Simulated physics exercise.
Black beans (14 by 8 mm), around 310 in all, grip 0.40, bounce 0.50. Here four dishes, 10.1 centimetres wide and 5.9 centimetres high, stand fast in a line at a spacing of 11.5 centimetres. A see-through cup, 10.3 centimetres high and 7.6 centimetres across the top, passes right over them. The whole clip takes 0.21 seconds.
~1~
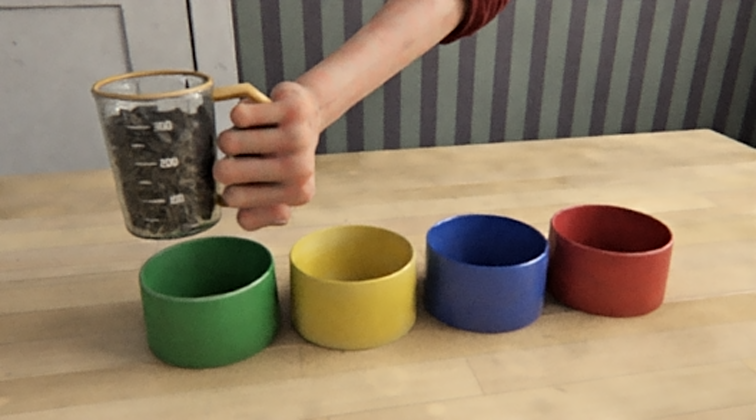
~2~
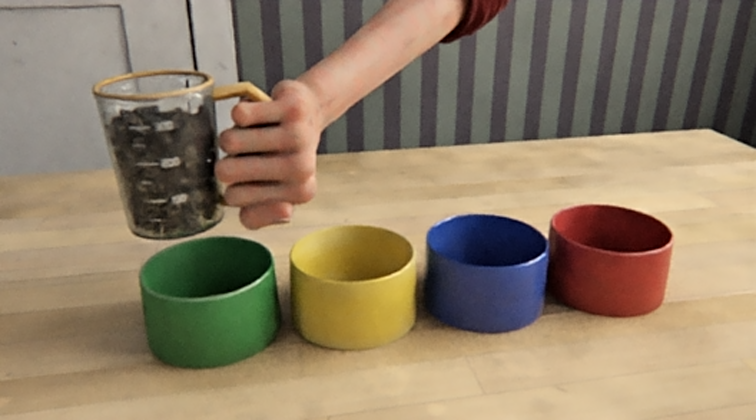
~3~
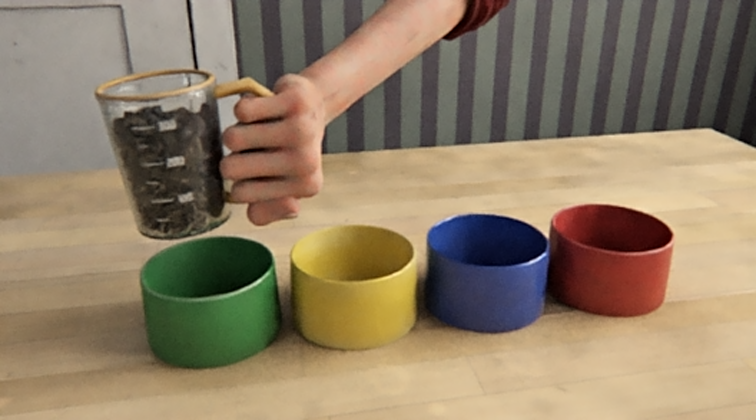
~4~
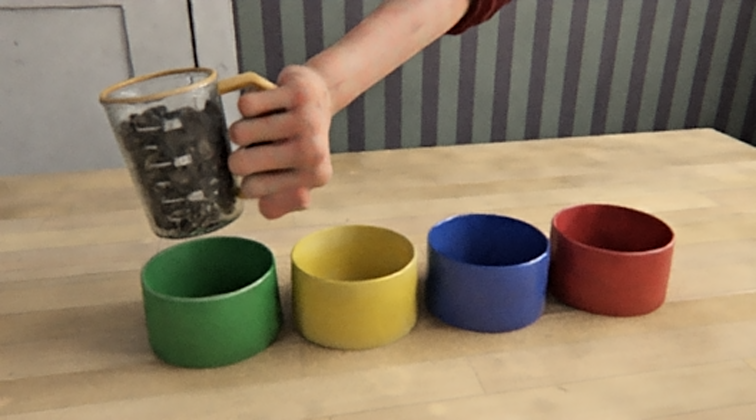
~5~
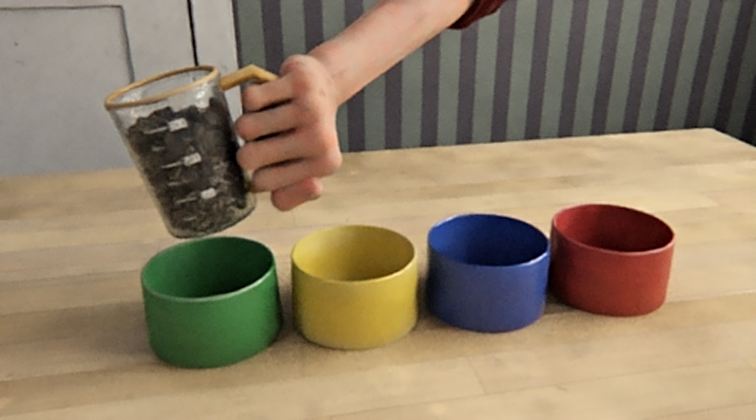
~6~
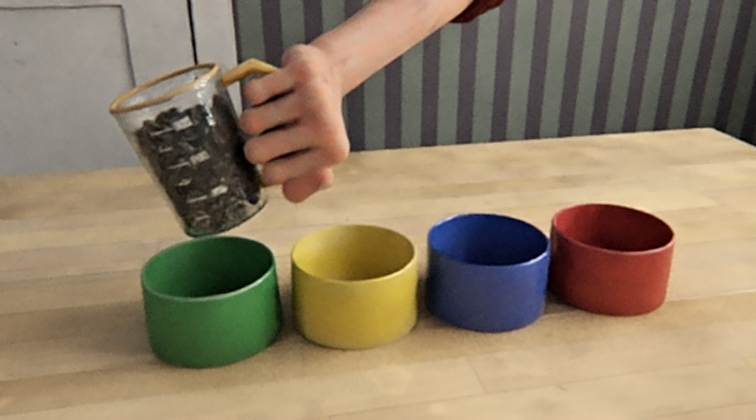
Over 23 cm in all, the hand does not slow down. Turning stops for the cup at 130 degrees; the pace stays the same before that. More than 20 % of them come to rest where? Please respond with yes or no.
Red no, blue no, green no, yellow yes, counter no.
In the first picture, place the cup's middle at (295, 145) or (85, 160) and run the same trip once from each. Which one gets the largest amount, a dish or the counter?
The winner: Blue, then green.
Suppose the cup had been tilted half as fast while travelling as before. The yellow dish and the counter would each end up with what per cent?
Then the yellow dish would get 80 and the counter 20.
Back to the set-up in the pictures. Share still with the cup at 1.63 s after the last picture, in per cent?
Roughly 0 %.
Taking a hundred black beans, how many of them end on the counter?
I'd put it near 10 per cent.
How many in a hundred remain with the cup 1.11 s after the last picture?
Roughly 0 per cent, I'd say.
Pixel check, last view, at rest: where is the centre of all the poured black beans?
Once everything settles, the centre is around (340, 292).
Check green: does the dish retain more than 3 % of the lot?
As for green: That's right.
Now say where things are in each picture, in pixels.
In the first picture, cup at (165, 155), tilt 0 degrees, lip at (96, 86), moved 0.0 cm; middle of the pieces at (172, 172); green dish at (208, 266); yellow dish at (353, 252); blue dish at (486, 239); red dish at (611, 228).
In the second picture, cup at (166, 155), tilt 1 degrees, lip at (96, 87), moved 0.1 cm; middle of the pieces at (173, 172).
In the third picture, cup at (172, 154), tilt 3 degrees, lip at (99, 90), moved 0.4 cm; middle of the pieces at (179, 171).
In the fourth picture, cup at (180, 154), tilt 8 degrees, lip at (103, 95), moved 0.9 cm; middle of the pieces at (189, 170).
In the fifth picture, cup at (189, 153), tilt 13 degrees, lip at (108, 101), moved 1.6 cm; middle of the pieces at (199, 169).
In the sixth picture, cup at (197, 152), tilt 18 degrees, lip at (113, 106), moved 2.2 cm; middle of the pieces at (209, 167); green dish at (209, 265); yellow dish at (354, 251); blue dish at (488, 239); red dish at (612, 227).
Then, 0.66 s after the last picture, tilt 98 degrees; cup holds 95 %, green 5 %.
Then, 1.11 s after the last picture, tilt 130 degrees; cup holds 0 %, green 10 %, yellow 75 %.
Then, 1.63 s after the last picture, tilt 130 degrees; cup holds 0 %, green 10 %, yellow 80 %.
In the end, red 0 %, blue 0 %, green 10 %, yellow 80 %, counter 10 %.
